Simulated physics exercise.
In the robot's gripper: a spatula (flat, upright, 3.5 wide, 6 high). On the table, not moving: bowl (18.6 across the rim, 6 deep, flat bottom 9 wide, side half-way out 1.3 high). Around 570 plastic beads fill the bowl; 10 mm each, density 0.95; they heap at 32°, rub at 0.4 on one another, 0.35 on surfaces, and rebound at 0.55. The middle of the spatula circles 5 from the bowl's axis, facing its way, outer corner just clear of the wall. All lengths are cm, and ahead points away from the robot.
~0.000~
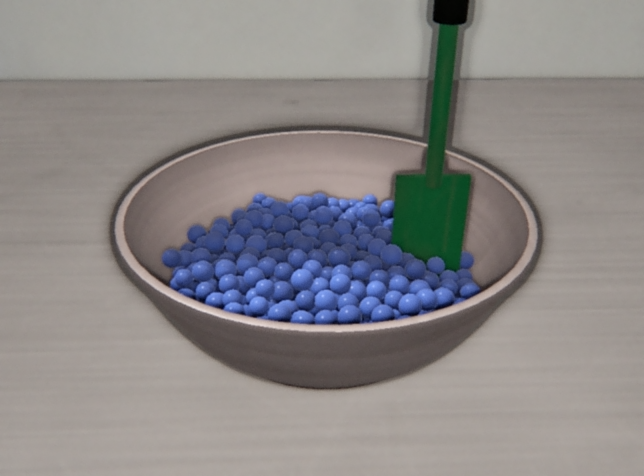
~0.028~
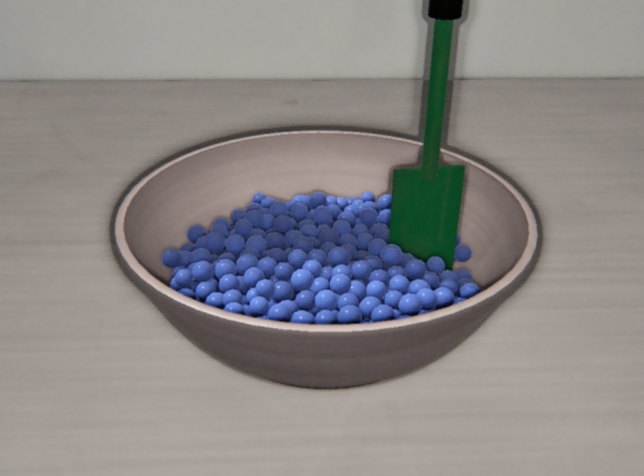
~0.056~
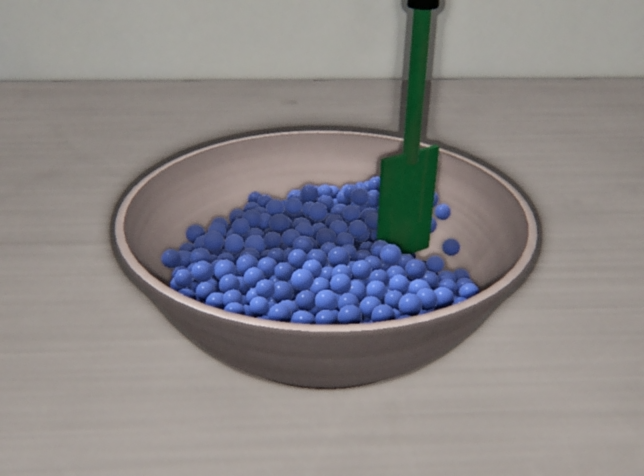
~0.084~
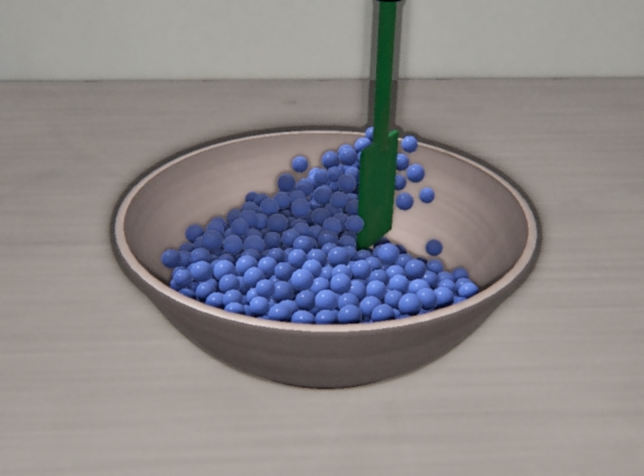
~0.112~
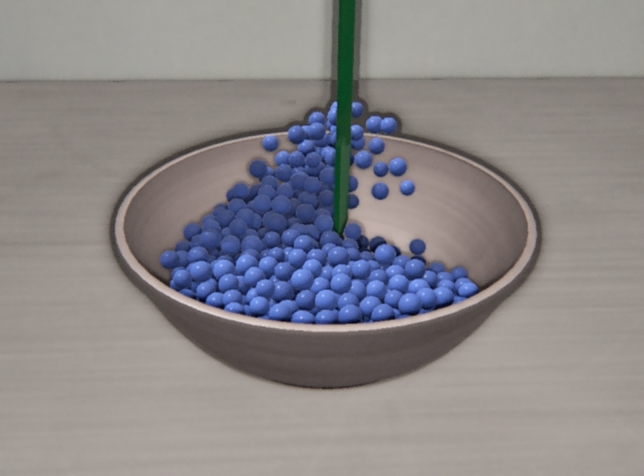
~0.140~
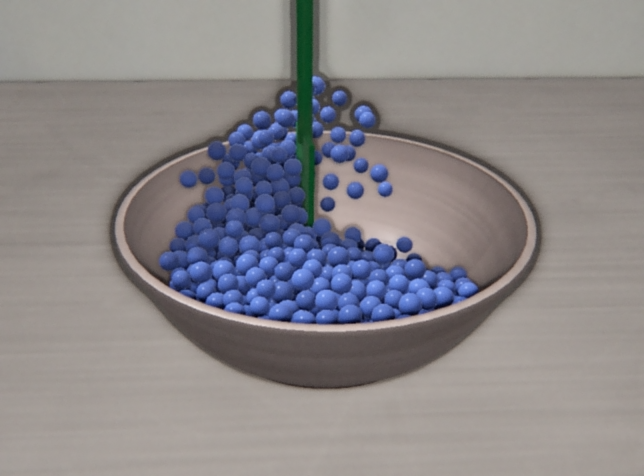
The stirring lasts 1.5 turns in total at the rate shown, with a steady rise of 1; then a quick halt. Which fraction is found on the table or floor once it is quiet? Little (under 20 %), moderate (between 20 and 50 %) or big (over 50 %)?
Answer: Moderate; between 20 and 50 % of the plastic beads finish on the table or floor.
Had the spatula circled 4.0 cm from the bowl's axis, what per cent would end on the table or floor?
Then about 15 per cent.
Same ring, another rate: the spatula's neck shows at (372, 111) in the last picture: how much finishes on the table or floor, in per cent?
Some 10 per cent.
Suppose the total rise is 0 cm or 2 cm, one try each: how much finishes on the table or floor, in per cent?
About 40 and 25 per cent.
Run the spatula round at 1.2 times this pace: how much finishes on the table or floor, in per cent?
Some 40 per cent.
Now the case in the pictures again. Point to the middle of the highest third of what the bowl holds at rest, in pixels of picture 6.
Around (283, 268).
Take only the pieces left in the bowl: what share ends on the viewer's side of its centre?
About 50 per cent.
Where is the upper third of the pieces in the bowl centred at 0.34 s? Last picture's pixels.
Near (377, 291).
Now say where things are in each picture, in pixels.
The first picture shows spatula neck at (437, 145), 0° round; upper third of the load around (320, 260), from x 170 to 470, top at y 200; 572 in the bowl.
The second picture shows spatula neck at (433, 138), 8° round; upper third of the load around (320, 258), from x 170 to 470, top at y 200.
The third picture shows spatula neck at (413, 124), 30° round; upper third of the load around (326, 246), from x 170 to 470, top at y 170.
The fourth picture shows spatula neck at (382, 113), 53° round; upper third of the load around (322, 238), from x 170 to 470, top at y 135.
The fifth picture shows spatula neck at (344, 106), 76° round; upper third of the load around (304, 218), from x 170 to 470, top at y 110; 571 in the bowl, 1 in flight or on the tool.
The sixth picture shows spatula neck at (305, 105), 99° round; upper third of the load around (277, 205), from x 170 to 470, top at y 85; 566 in the bowl, 6 in flight or on the tool.
By 0.34 s, 269° round, highest piece 9 above the table; 482 in the bowl, 52 on the table or floor, 38 in flight or on the tool.
By 0.55 s, 79° round, highest piece 8 above the table; 409 in the bowl, 141 on the table or floor, 22 in flight or on the tool.
By 0.85 s, 180° round, highest piece 5 above the table; 394 in the bowl, 178 on the table or floor.
By 1.55 s, 180° round, highest piece 5 above the table; 394 in the bowl, 178 on the table or floor.
Final count, 394 in the bowl, 178 on the table or floor. That is 31 % on the table or floor.
